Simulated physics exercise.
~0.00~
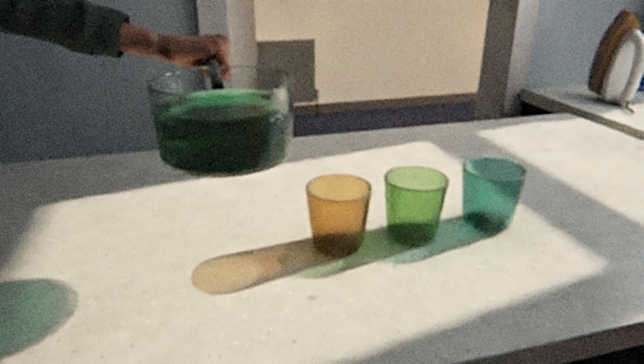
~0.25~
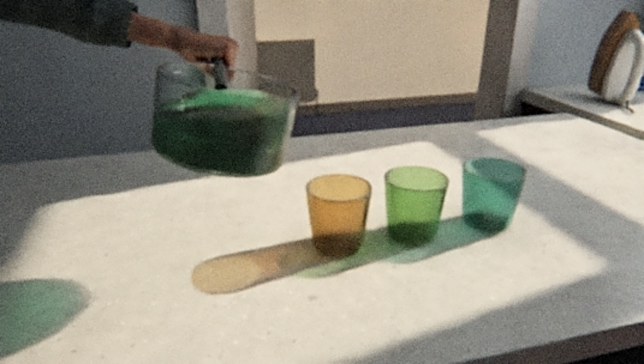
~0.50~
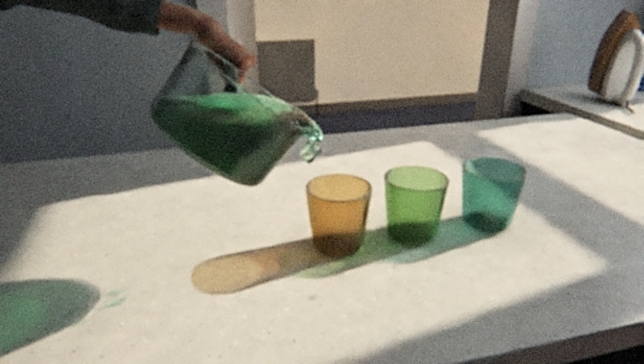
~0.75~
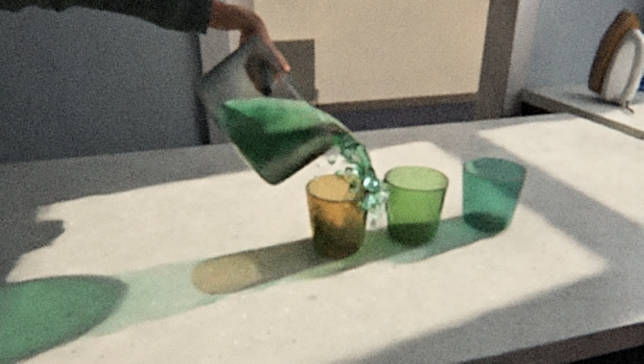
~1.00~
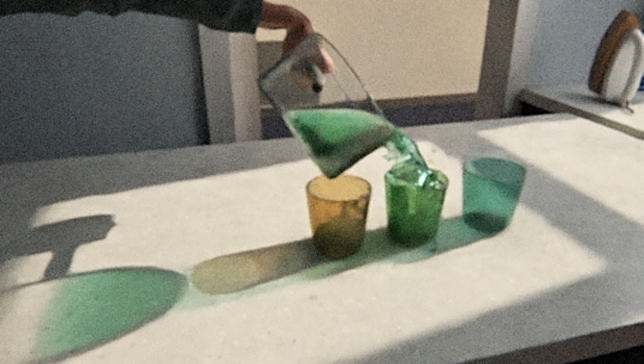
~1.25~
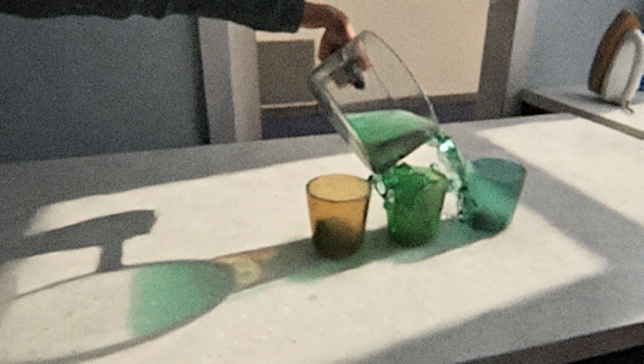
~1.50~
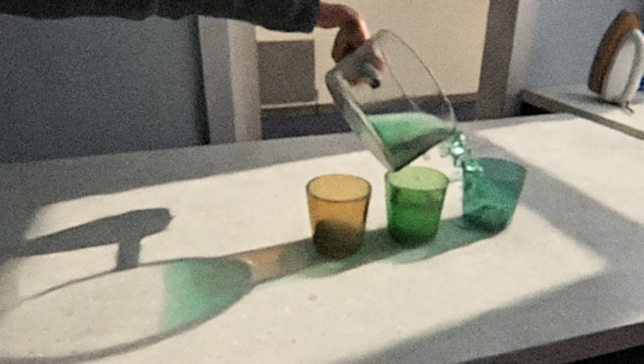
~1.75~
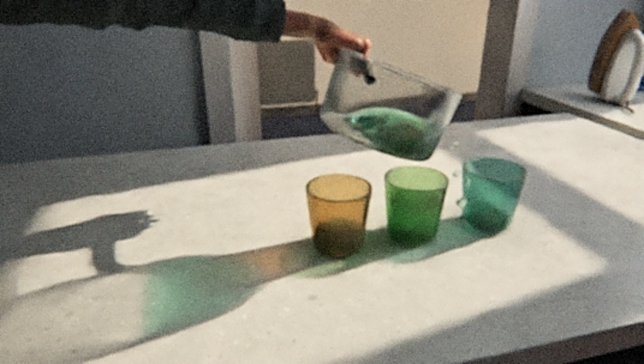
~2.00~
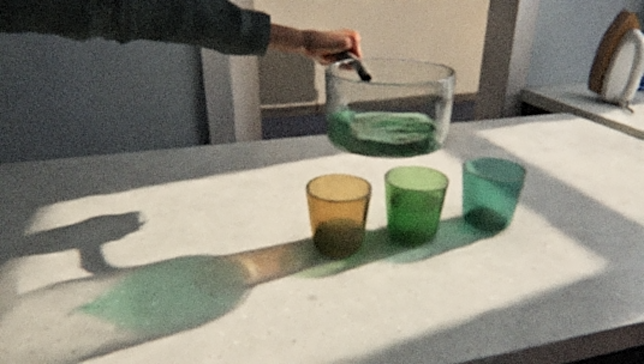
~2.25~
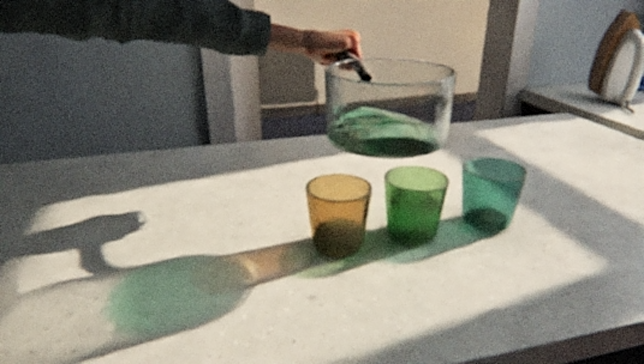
The footage shows a hand tilting a clear pot of green water over a row of orange, green and teal glasses, sweeping right as it pours and splashes, then levelling the pot, which ends held above the glasses with some water still inside.
